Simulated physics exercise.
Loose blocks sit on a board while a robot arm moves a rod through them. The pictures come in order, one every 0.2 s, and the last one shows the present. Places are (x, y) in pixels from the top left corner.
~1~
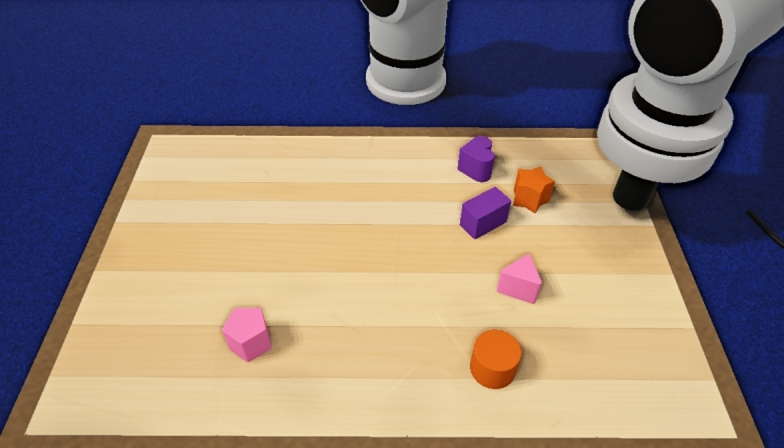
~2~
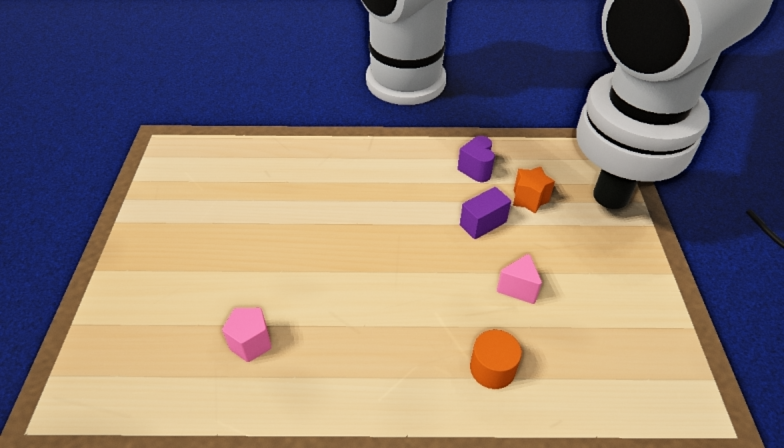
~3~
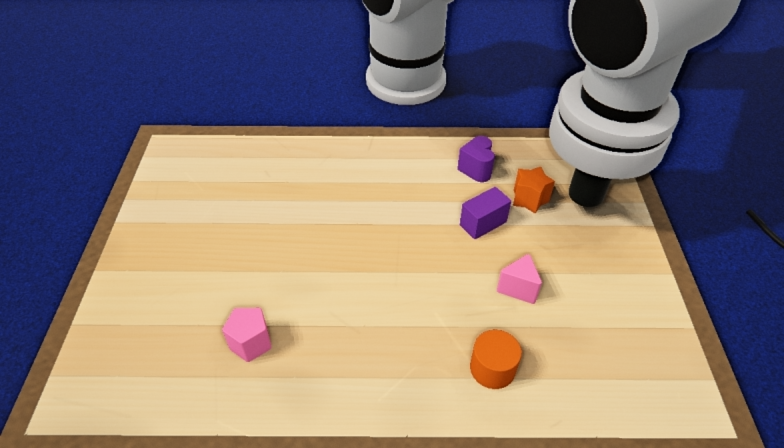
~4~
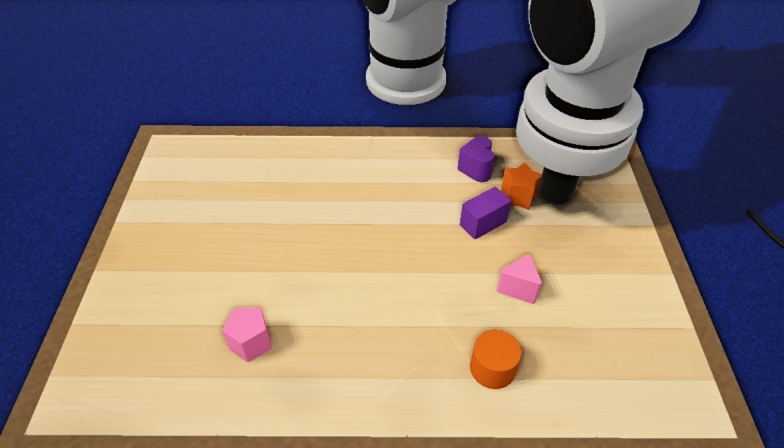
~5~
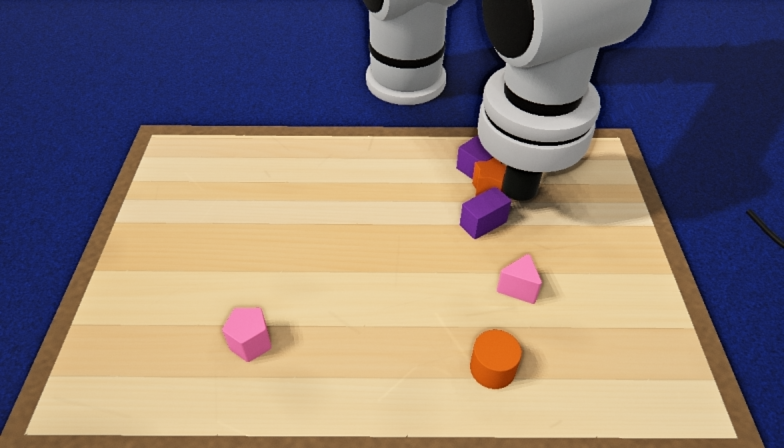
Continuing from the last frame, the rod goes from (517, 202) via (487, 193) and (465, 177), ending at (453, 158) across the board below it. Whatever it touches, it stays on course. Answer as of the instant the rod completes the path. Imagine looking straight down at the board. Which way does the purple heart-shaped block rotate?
It ends up turned clockwise.
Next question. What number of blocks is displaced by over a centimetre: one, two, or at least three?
The answer is two blocks, counting only moves over 1 cm.
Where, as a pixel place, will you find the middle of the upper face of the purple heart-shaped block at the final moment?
Most likely (449, 119).
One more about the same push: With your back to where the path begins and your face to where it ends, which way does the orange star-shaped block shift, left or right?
Sideways, to the left.
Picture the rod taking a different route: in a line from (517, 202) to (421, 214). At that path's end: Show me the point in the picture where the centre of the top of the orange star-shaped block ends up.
Answer: (458, 165).
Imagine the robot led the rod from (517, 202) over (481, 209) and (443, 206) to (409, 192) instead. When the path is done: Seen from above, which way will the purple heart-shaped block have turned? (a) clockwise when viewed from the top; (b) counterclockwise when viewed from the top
a (clockwise when viewed from the top)
On the path given first. One third of the way, rod (489, 181); purple heart-shaped block (462, 138), turned 55° clockwise; orange star-shaped block (462, 162).
Two thirds of the way, rod (466, 165); purple heart-shaped block (456, 135), turned 90° clockwise; orange star-shaped block (437, 153), turned 25° anticlockwise.
At the end, rod (455, 146); purple heart-shaped block (449, 119), turned 80° clockwise; purple rectangular block not moved; orange star-shaped block (430, 148), turned 55° anticlockwise.
